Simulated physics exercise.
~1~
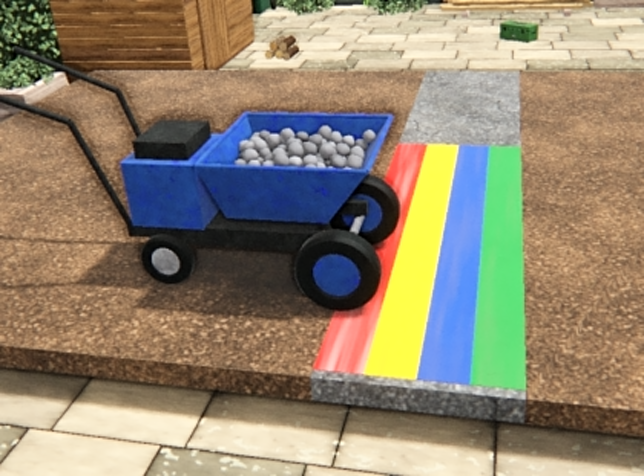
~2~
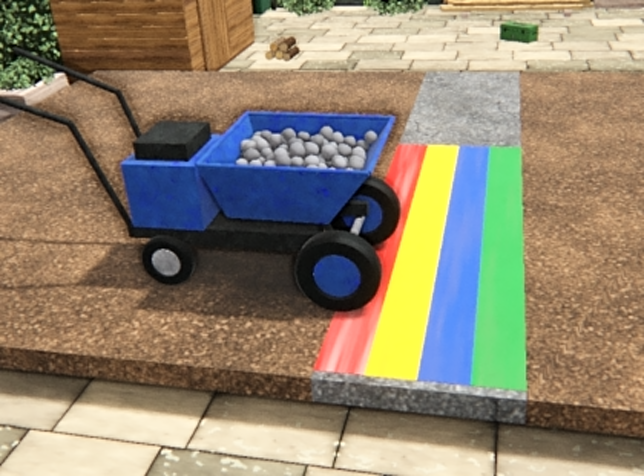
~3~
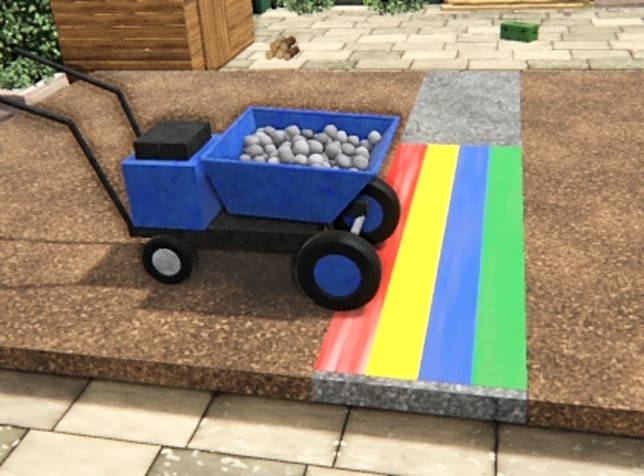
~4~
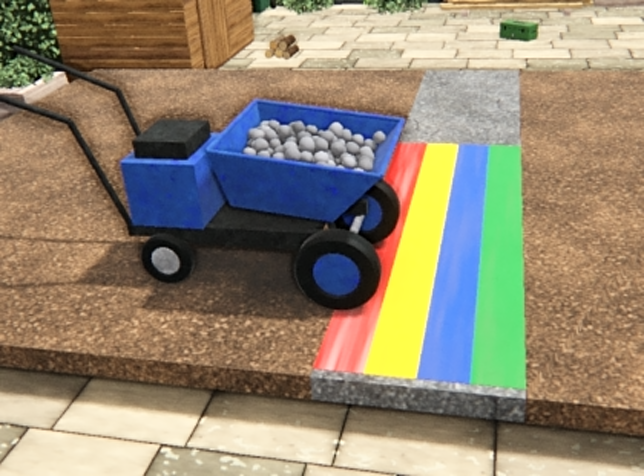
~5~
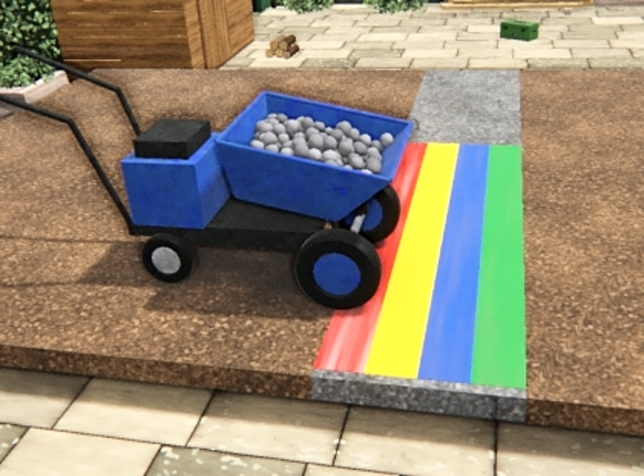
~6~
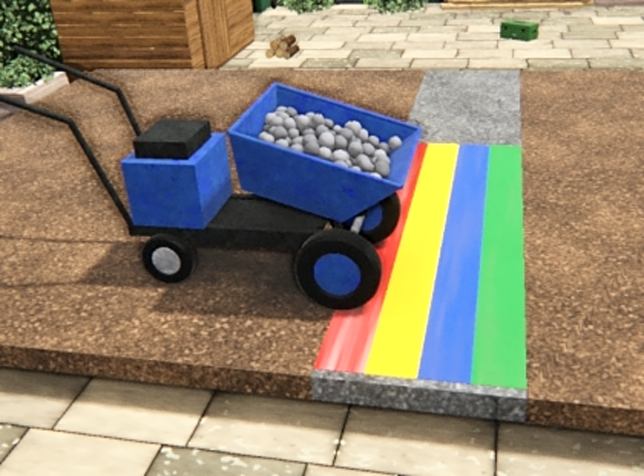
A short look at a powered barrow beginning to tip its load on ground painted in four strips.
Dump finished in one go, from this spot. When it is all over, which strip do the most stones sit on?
On the green strip.
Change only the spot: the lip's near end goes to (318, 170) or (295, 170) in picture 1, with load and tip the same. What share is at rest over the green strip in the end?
First spot: Roughly 20 percent; second spot: Roughly 10 percent.
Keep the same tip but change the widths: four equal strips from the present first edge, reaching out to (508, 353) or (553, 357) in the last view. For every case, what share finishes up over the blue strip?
The first case gives around 10 %, the second around 40 %.
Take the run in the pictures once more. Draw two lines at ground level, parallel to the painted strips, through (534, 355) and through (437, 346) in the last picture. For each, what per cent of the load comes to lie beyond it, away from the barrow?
Respectively 20 and 80 %.
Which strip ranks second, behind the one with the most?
Second: The blue one.
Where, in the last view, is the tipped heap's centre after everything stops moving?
Around (498, 278).
Just after the last frame, skip tipped steeply; every one in the skip.
A moment on, skip tipped steeply; almost all in the skip; just a few over the blue strip; about a tenth over the green strip.
Further on, skip tipped right over; roughly a third in the skip; about a tenth over the blue strip; roughly a third over the green strip; roughly a quarter off the paint.
When it is over, skip tipped right over; roughly a quarter in the skip; not one over the red strip; not one over the yellow strip; roughly a quarter over the blue strip; roughly a third over the green strip; roughly a quarter off the paint.
